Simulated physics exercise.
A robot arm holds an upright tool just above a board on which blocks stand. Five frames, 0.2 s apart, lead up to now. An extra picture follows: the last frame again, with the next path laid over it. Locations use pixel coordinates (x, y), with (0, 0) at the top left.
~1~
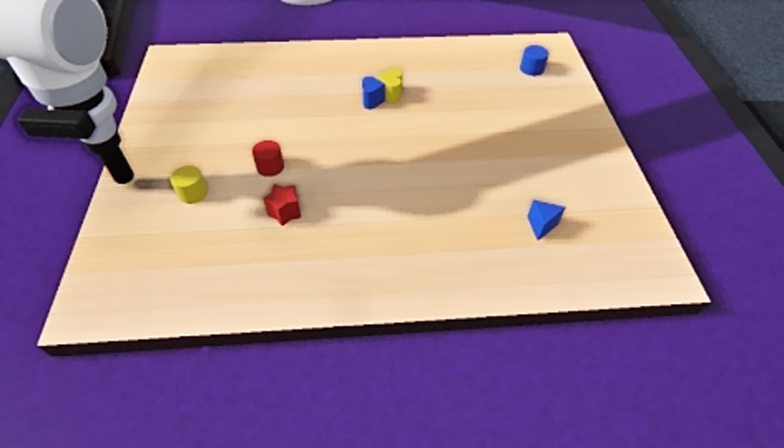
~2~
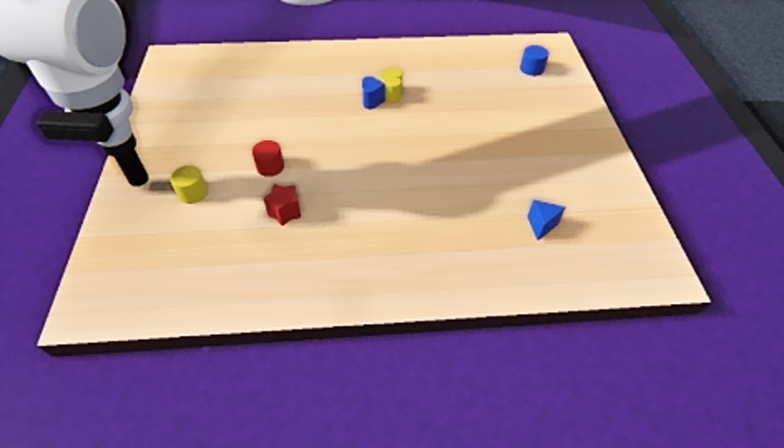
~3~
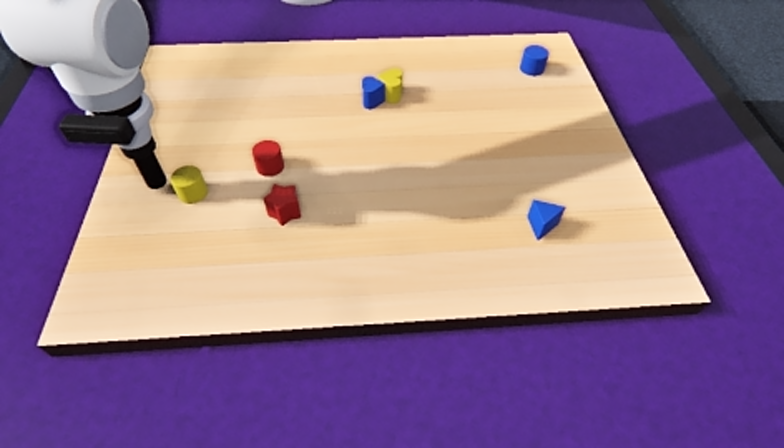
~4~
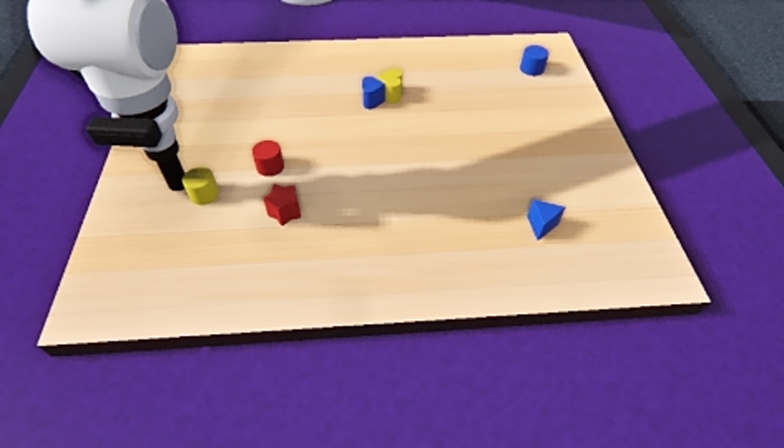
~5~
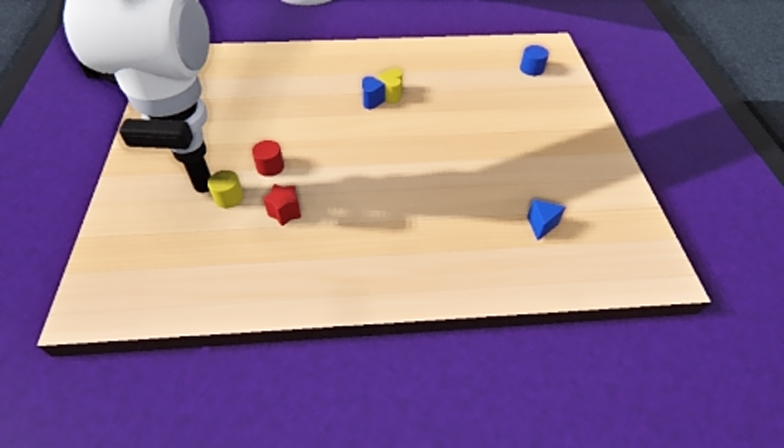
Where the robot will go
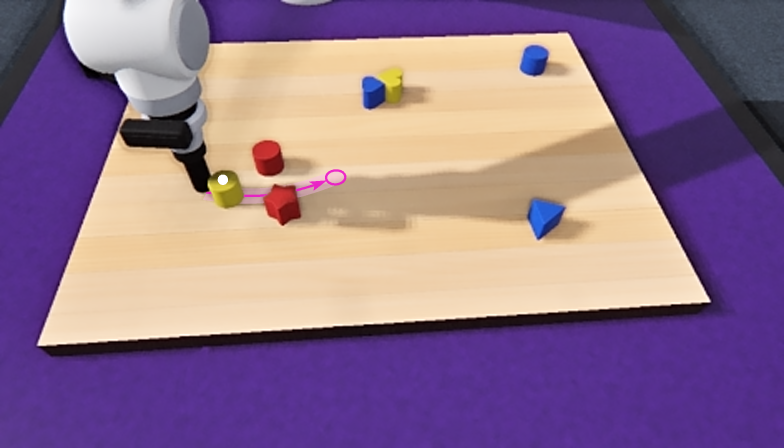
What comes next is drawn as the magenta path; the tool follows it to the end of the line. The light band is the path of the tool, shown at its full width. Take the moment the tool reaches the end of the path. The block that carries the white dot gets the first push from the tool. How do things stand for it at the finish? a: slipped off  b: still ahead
Letter a.
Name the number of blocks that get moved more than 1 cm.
That push would leave two blocks displaced by more than about 1 cm.
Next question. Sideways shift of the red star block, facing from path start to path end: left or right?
Side: Right.
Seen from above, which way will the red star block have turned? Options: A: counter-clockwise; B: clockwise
The correct letter is B.
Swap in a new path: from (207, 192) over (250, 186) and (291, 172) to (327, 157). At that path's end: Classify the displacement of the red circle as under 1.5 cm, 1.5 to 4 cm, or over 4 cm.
Verdict: From 1.5 to 4 cm.
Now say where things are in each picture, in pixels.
Tool tip at (125, 178); block tops, yellow circle at (186, 175); red circle at (266, 149); red star block at (281, 195), in the first picture.
Tool at (140, 181); blocks unchanged, in the second picture.
Tool at (158, 183); blocks unchanged, in the third picture.
Tool at (179, 186); yellow circle at (198, 177), in the fourth picture.
Tool at (205, 187); yellow circle at (223, 180); red circle at (266, 149); red star block at (281, 195), in the fifth picture.
Path on the board, from (207, 192) via (250, 196) and (295, 191), ending at (336, 177); the dot is on the yellow circle.
The first path, step by step. One third of the way, tool at (249, 191); yellow circle at (266, 188); red star block at (289, 198).
Two thirds of the way, tool at (294, 185); yellow circle at (301, 190); red star block at (308, 210), turned 45° clockwise.
At the end, tool at (335, 172); yellow circle at (302, 190); red circle in place; red star block at (309, 211), turned 50° clockwise.
